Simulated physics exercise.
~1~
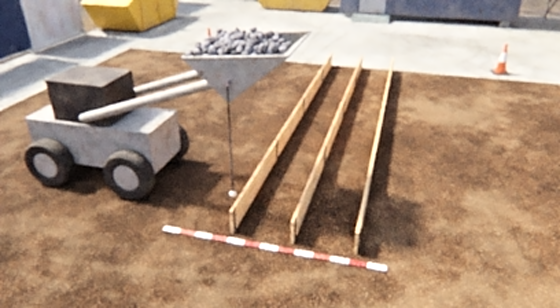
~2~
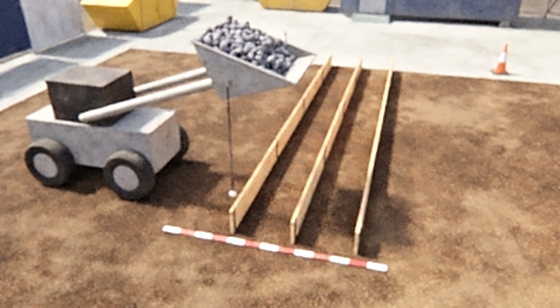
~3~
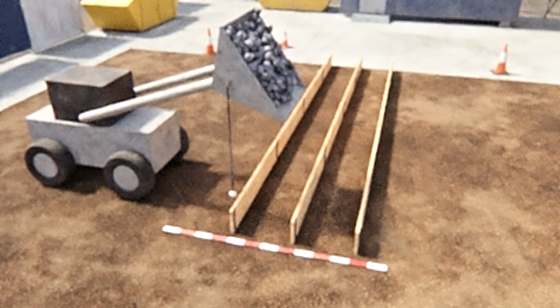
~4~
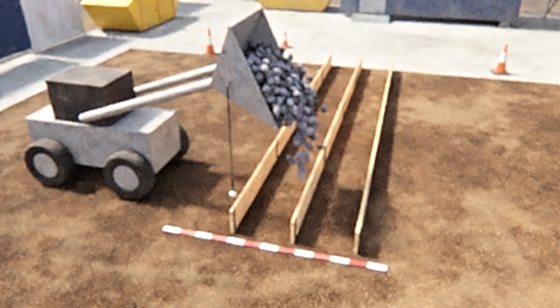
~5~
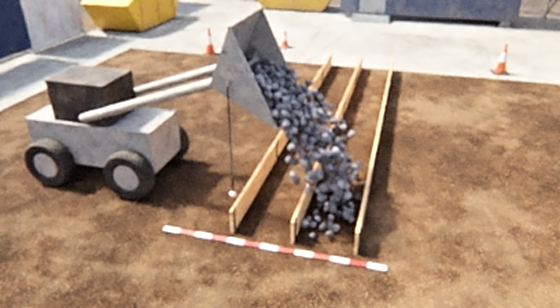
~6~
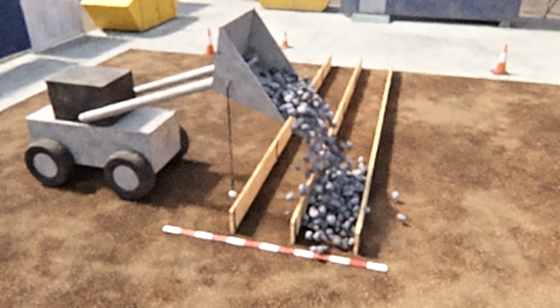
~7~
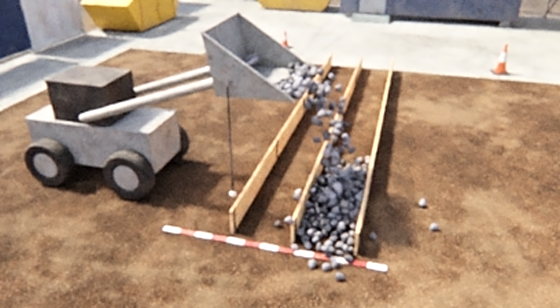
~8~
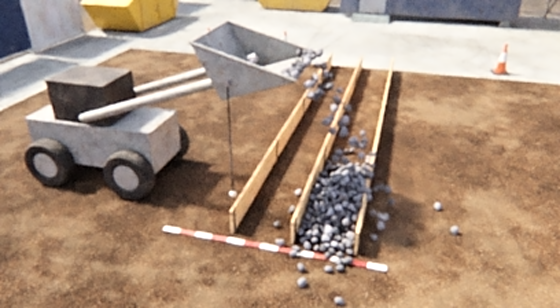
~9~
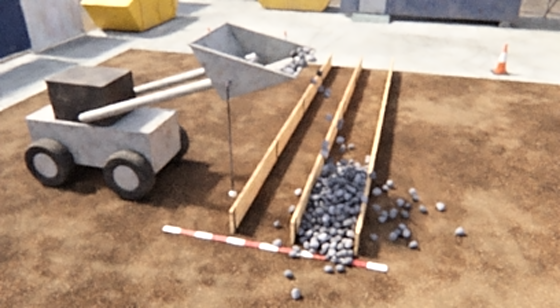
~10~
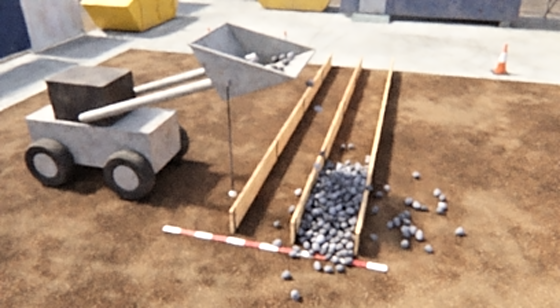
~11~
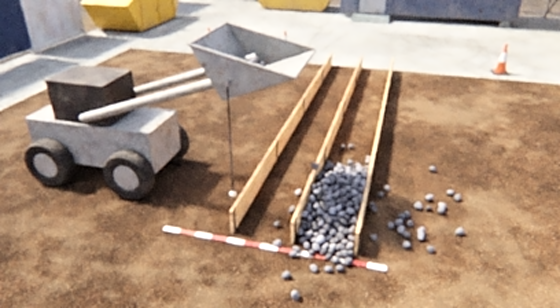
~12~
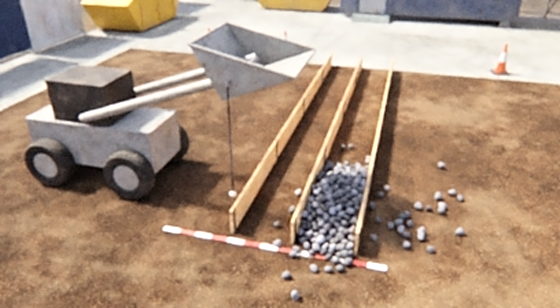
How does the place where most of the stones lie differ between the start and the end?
At the start the stones are heaped in the raised bucket of the loader. At the end most of them lie lower and further right, on the ground between the middle and right-hand boards.
